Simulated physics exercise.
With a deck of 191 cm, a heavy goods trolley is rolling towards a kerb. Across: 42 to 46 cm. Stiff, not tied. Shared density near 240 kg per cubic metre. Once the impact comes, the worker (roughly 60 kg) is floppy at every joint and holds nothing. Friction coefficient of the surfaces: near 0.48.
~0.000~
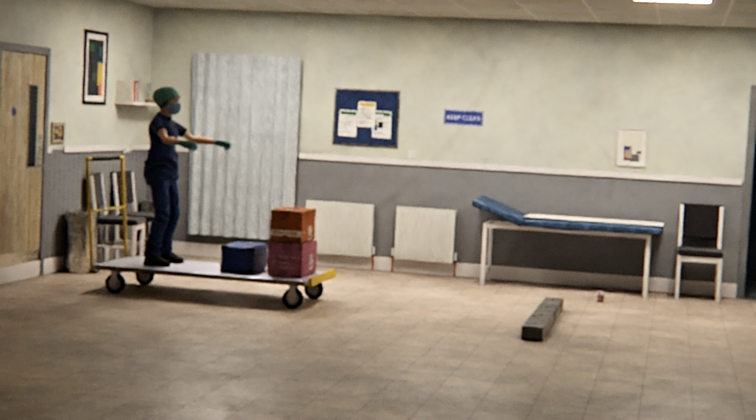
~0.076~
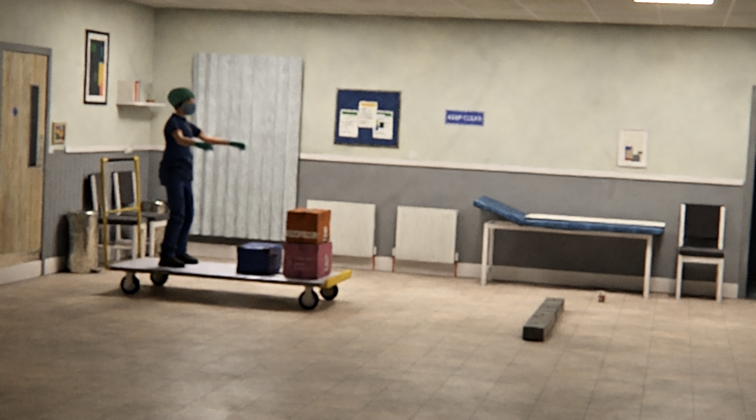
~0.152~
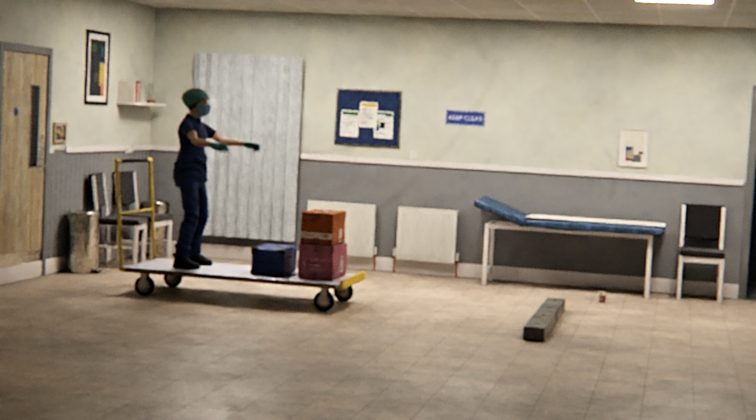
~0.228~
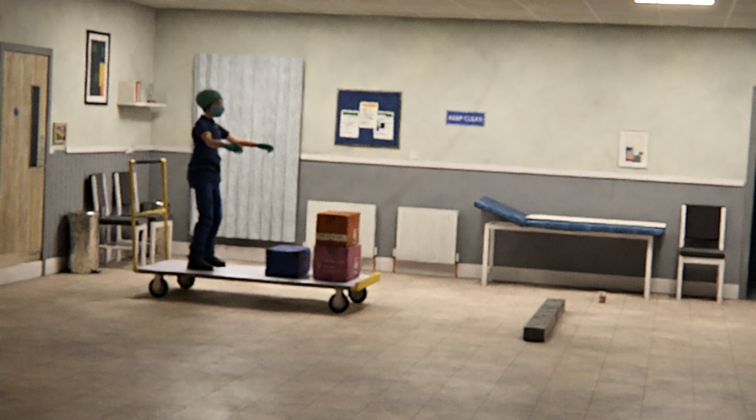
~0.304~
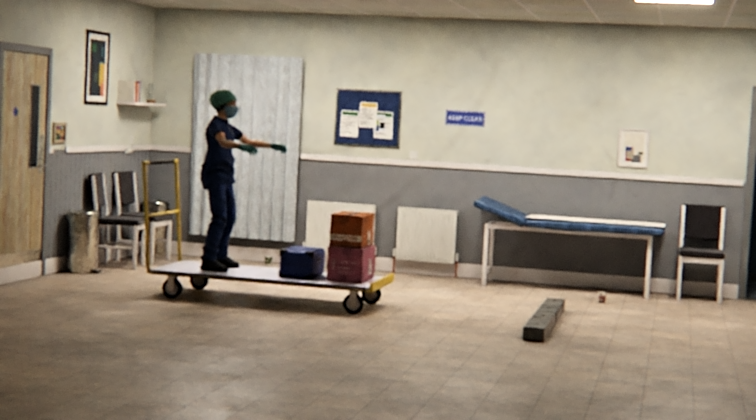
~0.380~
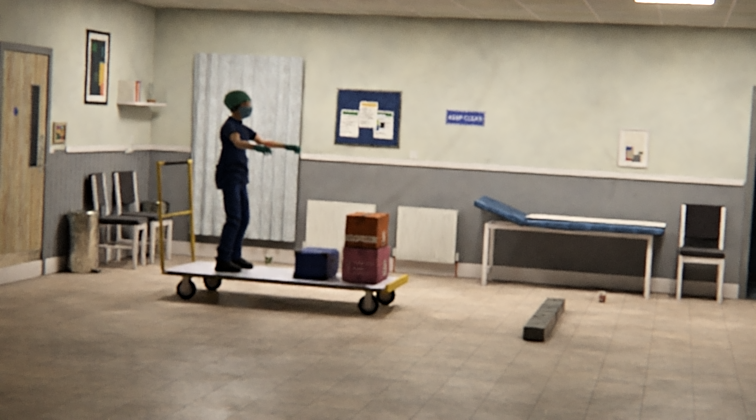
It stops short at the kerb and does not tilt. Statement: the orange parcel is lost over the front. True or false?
True.
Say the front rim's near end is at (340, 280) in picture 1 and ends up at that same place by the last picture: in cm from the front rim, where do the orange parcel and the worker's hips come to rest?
Rest points: Orange at 20 cm behind, hips at 130 cm behind.
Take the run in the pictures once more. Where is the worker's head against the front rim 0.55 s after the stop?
At that moment it sits around 40 cm behind the rim.
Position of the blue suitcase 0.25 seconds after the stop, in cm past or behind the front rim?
Around 50 cm short of the front rim.
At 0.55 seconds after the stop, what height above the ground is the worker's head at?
At that moment it's around 90 cm off the ground.
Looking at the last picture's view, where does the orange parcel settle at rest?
Around (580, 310).
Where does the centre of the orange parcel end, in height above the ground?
Height: Roughly 15 centimetres.
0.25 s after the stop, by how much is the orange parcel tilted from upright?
Around 10° from upright.
Impact comes at 1.13 s.
After 1.68 s the orange parcel is 22 cm past the rim, tilted 75°, near (576, 285) in the last picture's view.
After 2.13 s the orange parcel is 27 cm past the rim, tilted 90°, near (580, 310) in the last picture's view.
Final state at 2.6 s, past the rim, orange parcel; behind it, blue suitcase, pink parcel and the worker's hips.
